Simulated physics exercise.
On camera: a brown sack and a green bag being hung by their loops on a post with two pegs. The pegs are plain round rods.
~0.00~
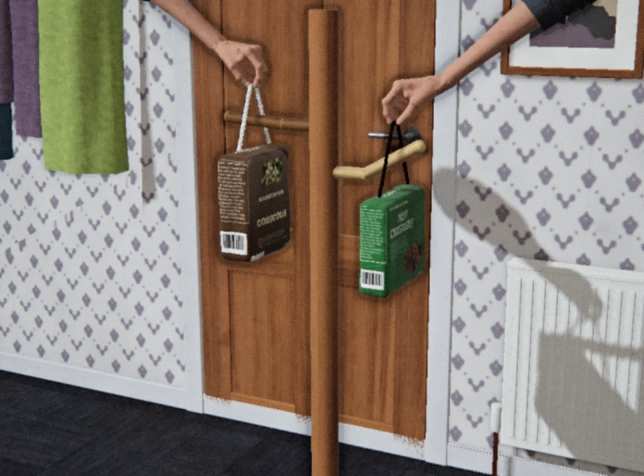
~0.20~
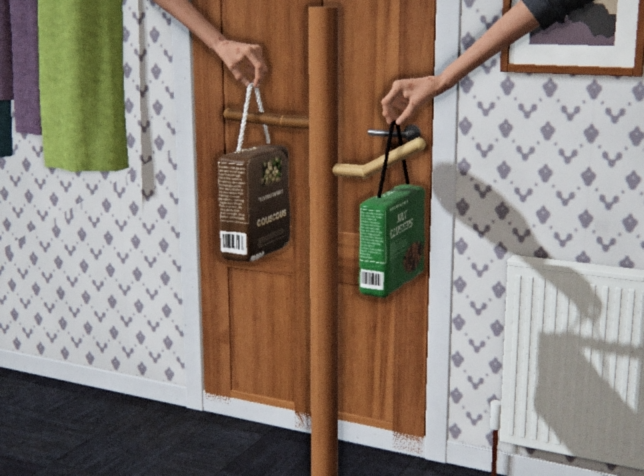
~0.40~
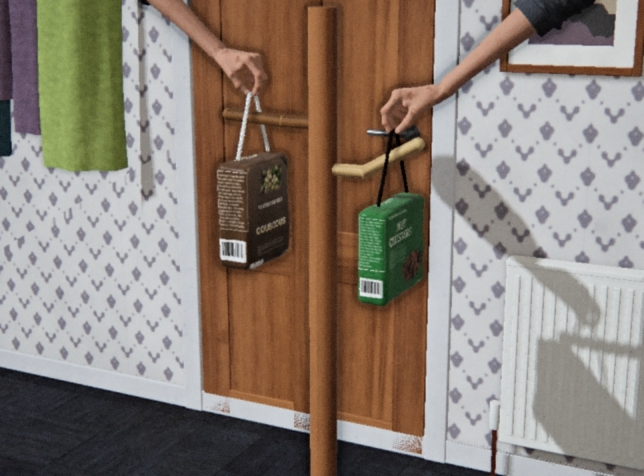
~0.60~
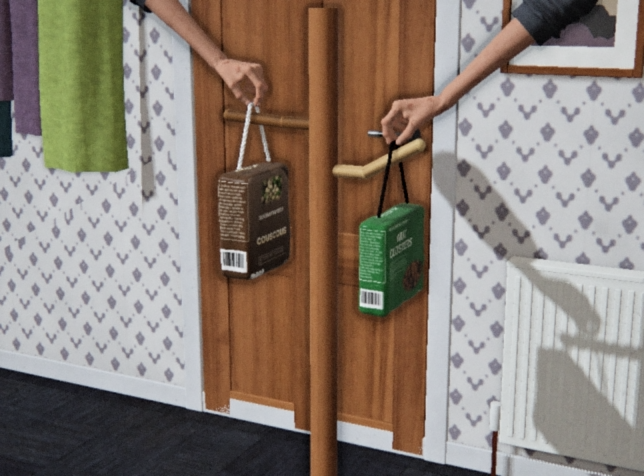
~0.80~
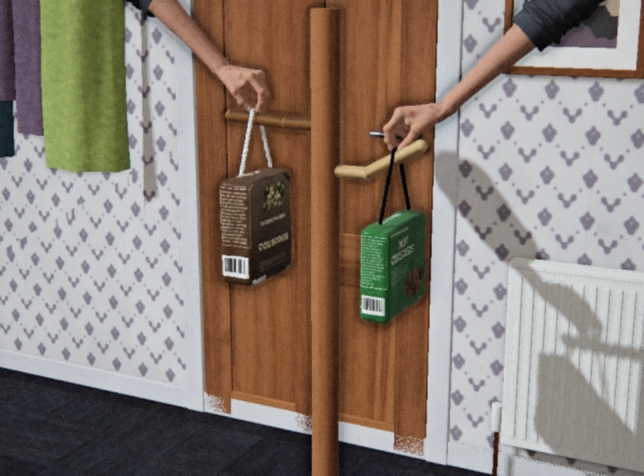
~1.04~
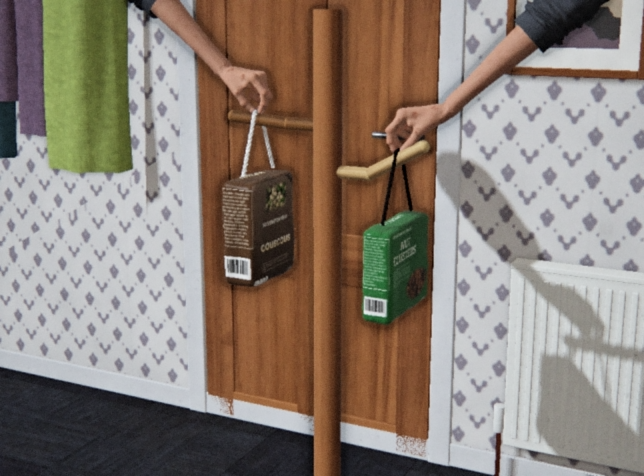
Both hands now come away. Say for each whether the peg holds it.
In the end the brown sack stays hanging. The green bag holds on.
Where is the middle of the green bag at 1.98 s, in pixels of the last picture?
Around (333, 276).
After 1.48 s, brown sack hanging near (259, 228); green bag hanging near (350, 276).
After 1.98 s, brown sack hanging near (260, 229); green bag hanging near (333, 276).
At rest, brown sack hanging near (259, 229); green bag hanging near (332, 276). The brown sack holds on and the green bag remains on its peg.
